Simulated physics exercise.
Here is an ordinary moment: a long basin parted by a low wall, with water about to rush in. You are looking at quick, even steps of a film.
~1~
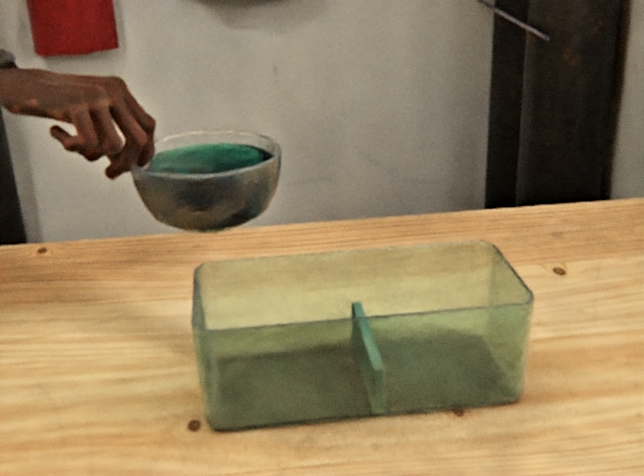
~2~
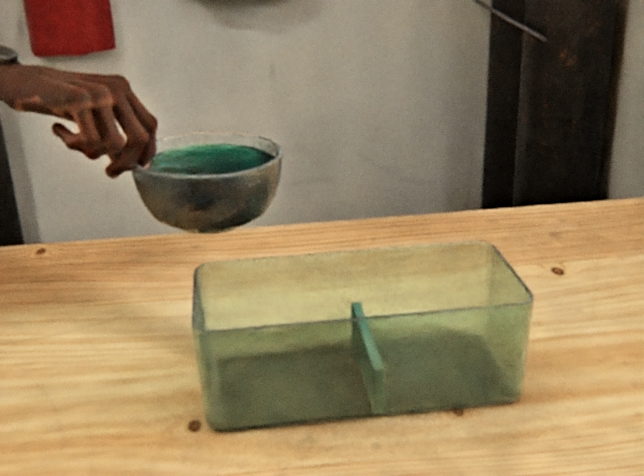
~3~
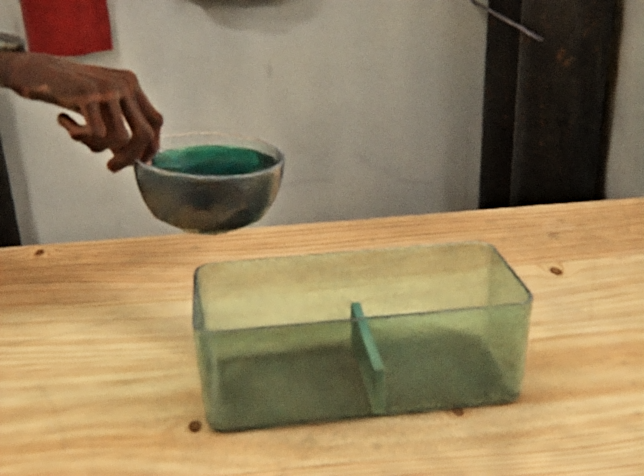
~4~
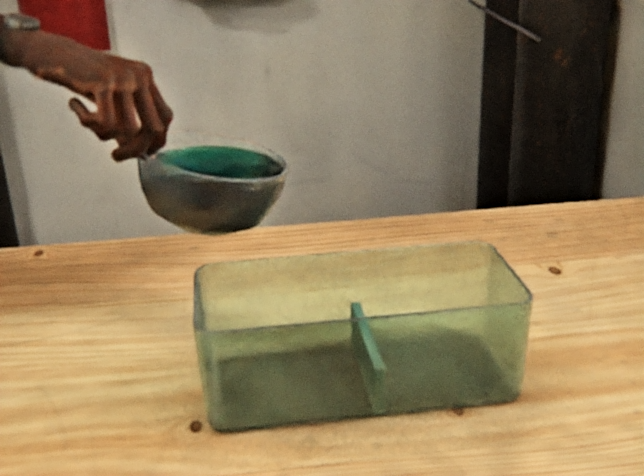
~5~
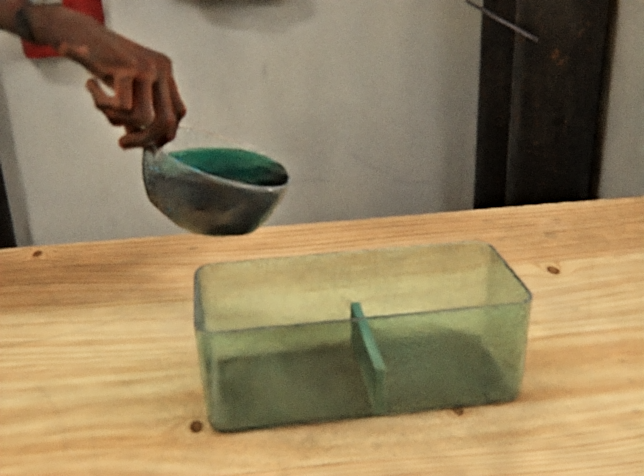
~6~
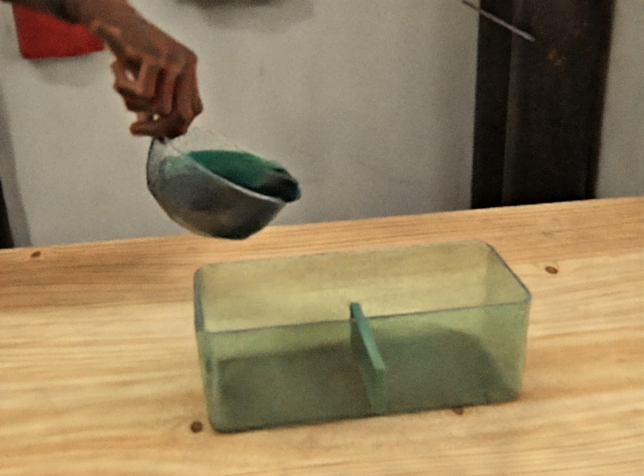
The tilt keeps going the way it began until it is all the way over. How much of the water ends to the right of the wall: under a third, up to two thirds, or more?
The share right of the wall ends up below a third.
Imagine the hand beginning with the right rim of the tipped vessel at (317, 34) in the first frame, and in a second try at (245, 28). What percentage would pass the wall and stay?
You'd get around 75 per cent and then around 15 per cent.
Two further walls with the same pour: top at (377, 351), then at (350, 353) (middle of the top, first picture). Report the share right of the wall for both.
First try: Roughly 20 per cent; second try: 40 per cent.
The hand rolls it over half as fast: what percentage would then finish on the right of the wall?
Close to 25 per cent.
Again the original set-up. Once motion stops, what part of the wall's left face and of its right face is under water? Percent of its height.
I'd say about 40 for the left and about 10 for the right.
A moment on, the tilt is 94° and 17 per cent is still to pour, 43 is left of the wall and 6 right of it.
Next, the tilt is 102° and 1 per cent is still to pour, 87 is left of the wall and 7 right of it.
Then the tilt is 102° and 0 per cent is still to pour, 88 is left of the wall and 9 right of it.
Later the tilt is 102° and 0 per cent is still to pour, 88 is left of the wall and 10 right of it.
Finally, 88 per cent lies left of the wall, 10 right of it and 2 outside.
